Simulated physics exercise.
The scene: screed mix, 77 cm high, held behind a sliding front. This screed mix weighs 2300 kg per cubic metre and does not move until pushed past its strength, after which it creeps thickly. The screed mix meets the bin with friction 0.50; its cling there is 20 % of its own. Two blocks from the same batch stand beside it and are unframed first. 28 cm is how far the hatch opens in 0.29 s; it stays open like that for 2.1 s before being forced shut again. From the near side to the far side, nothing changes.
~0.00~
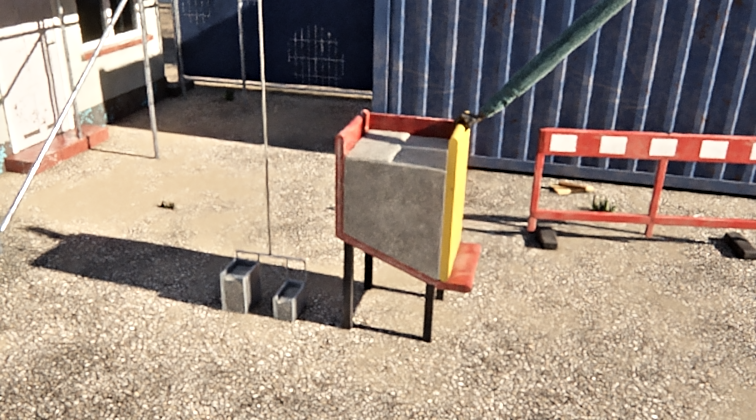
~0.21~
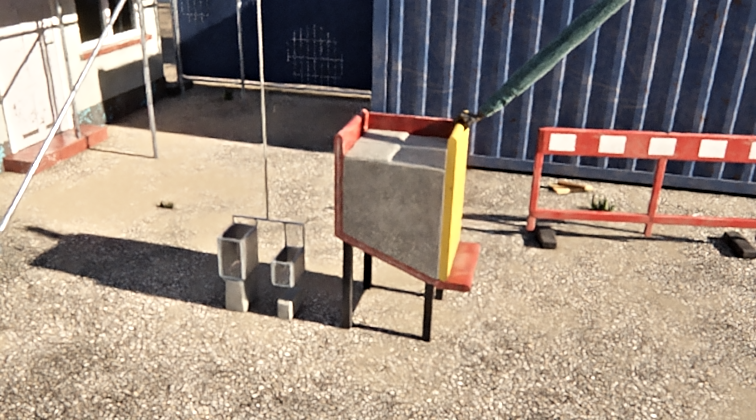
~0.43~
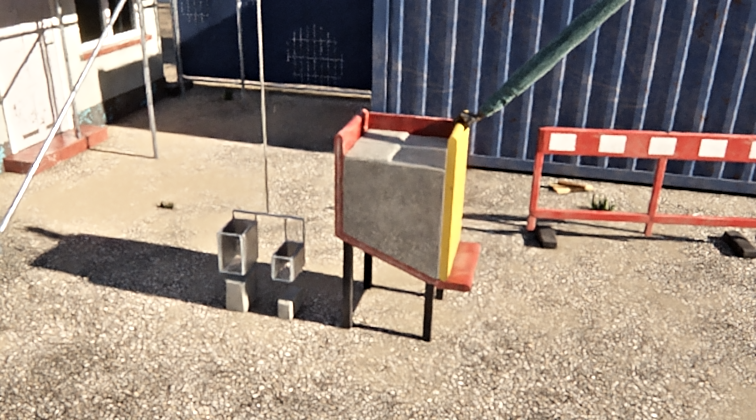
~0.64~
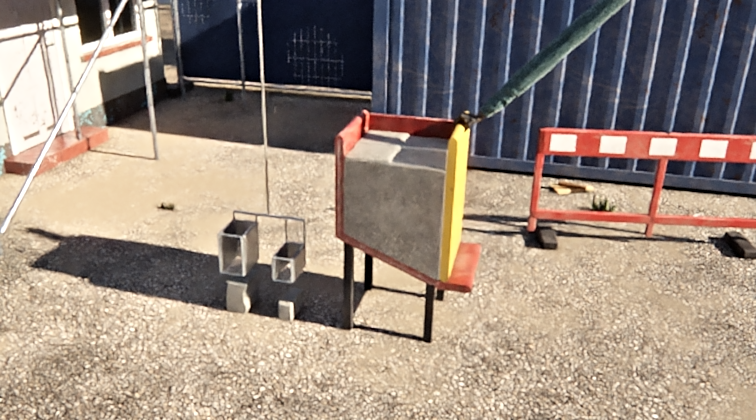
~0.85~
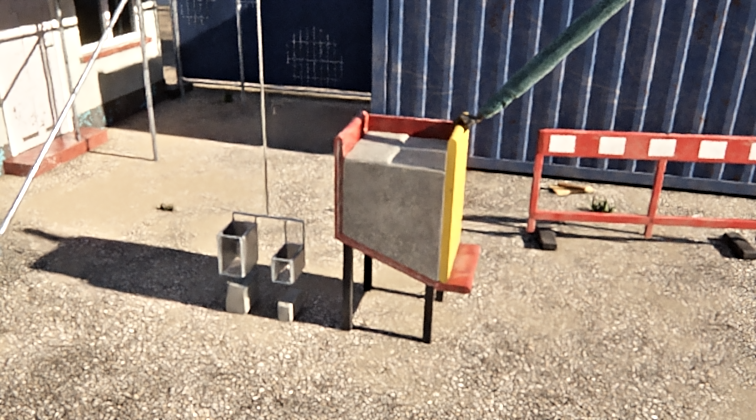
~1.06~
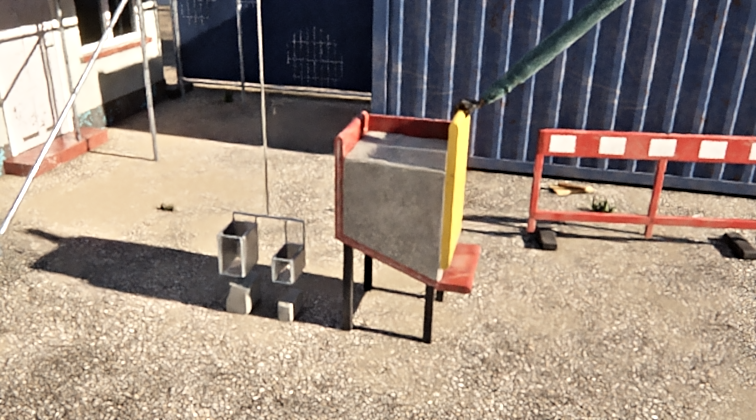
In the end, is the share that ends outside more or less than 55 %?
Result: Not reaching 55 per cent.
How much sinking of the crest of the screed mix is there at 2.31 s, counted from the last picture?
By my estimate, near 8 cm.
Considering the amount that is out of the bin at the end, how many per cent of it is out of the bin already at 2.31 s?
Value noted: About 60 per cent.
By 1.64 s, the hatch is 28 cm open and 9 % is out.
By 2.31 s, the hatch is 28 cm open and 24 % is out.
By 2.99 s, the hatch is 28 cm open and 31 % is out.
By 3.67 s, the hatch is 6.9 cm open and 38 % is out.
By 4.25 s, at the end, the hatch is shut and 38 % is out.
